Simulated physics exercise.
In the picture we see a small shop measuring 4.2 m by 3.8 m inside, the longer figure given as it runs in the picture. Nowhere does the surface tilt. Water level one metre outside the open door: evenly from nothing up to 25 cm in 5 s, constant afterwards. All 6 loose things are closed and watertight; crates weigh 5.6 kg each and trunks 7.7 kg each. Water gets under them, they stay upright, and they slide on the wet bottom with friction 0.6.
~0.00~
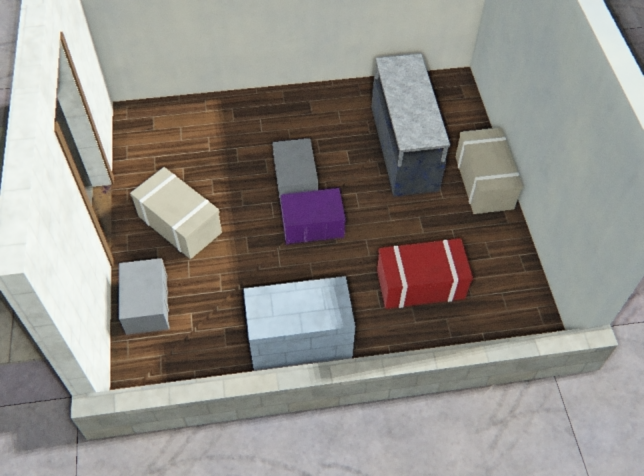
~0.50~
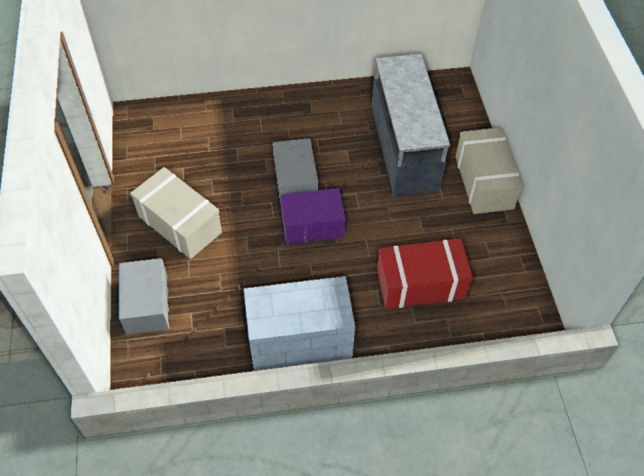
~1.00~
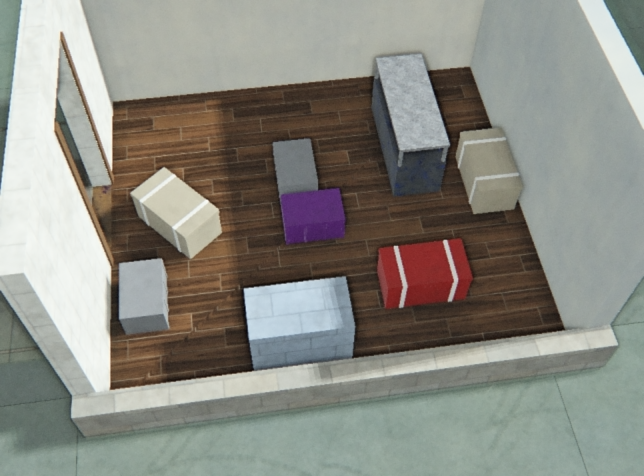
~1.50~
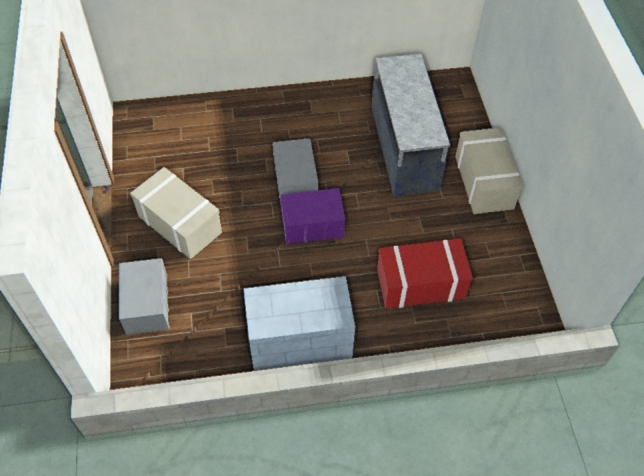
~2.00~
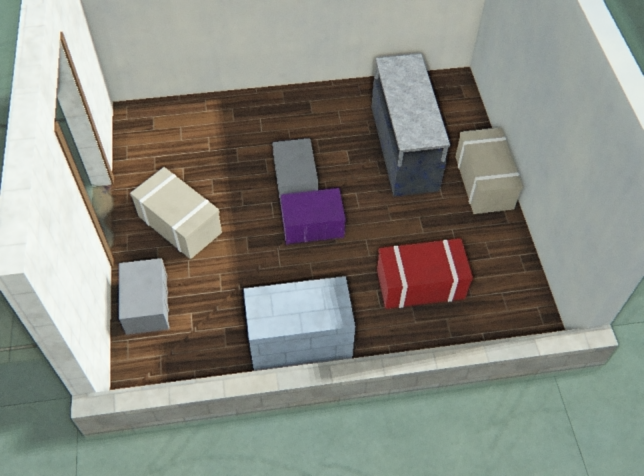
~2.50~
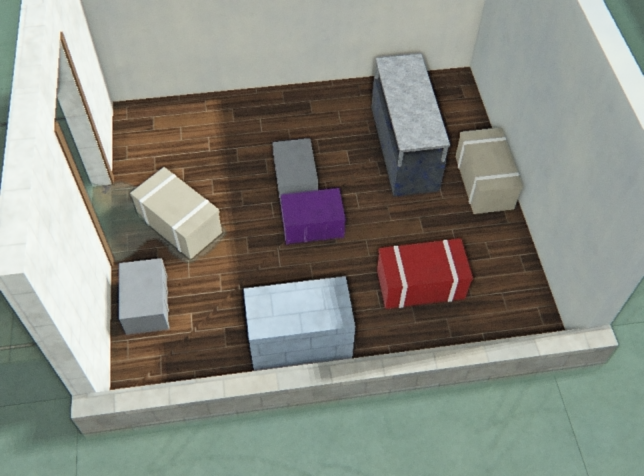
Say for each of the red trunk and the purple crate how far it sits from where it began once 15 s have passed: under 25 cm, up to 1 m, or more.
After 15 s, the red trunk sits up to 1 m away; the purple crate sits more than 1 m away.
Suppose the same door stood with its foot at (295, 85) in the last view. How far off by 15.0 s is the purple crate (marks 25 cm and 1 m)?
Note: Purple crate displaced a long way.
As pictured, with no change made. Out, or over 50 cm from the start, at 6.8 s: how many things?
The answer is 3.
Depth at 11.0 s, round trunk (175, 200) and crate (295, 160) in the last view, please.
About 12 and 13 cm.
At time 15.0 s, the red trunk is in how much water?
Roughly 15 cm deep.
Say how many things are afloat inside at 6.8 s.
It comes to 3 of them.
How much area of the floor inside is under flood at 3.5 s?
Roughly 2.5 m2.
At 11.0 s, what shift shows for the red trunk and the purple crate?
Shifts: Around 60 and 200 cm.
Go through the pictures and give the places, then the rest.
The red trunk at (425, 263), on the bottom; the purple crate at (313, 207) rests on the ground; 0.0 m2 under water; 0 of 6 have shifted, in the first frame.
The red trunk at (425, 263) rests on the ground; the purple crate at (313, 207), on the bottom; water covers 0.0 m2; 0 of 6 have shifted, in the second frame.
The red trunk at (425, 263), on the bottom; the purple crate at (313, 207) rests on the ground; 0.0 m2 under water; 0 of 6 have shifted, in the third frame.
The red trunk at (425, 263), on the bottom; the purple crate at (313, 207), on the bottom; 0.0 m2 under water; 0 of 6 have shifted, in the fourth frame.
The red trunk at (425, 263) rests on the ground; the purple crate at (313, 207) rests on the ground; water covers 0.0 m2; 0 of 6 have shifted, in the fifth frame.
The red trunk at (425, 263), on the bottom; the purple crate at (313, 207), on the bottom; water covers 0.3 m2; 0 of 6 have shifted, in the sixth frame.
After 3.5 s the red trunk is near (425, 263), 0.0 m from its start, aground; the purple crate is near (313, 207), 0.0 m from its start, aground; 0 afloat.
After 6.8 s the red trunk is near (455, 270), 0.3 m from its start, aground; the purple crate is near (464, 211), 1.5 m from its start, afloat; 3 afloat.
After 11.0 s the red trunk is near (397, 302), 0.6 m from its start, afloat; the purple crate is near (490, 181), 1.8 m from its start, afloat; 6 afloat.
After 15.0 s the red trunk is near (396, 303), 0.6 m from its start, afloat; the purple crate is near (467, 218), 1.5 m from its start, afloat; 6 afloat.
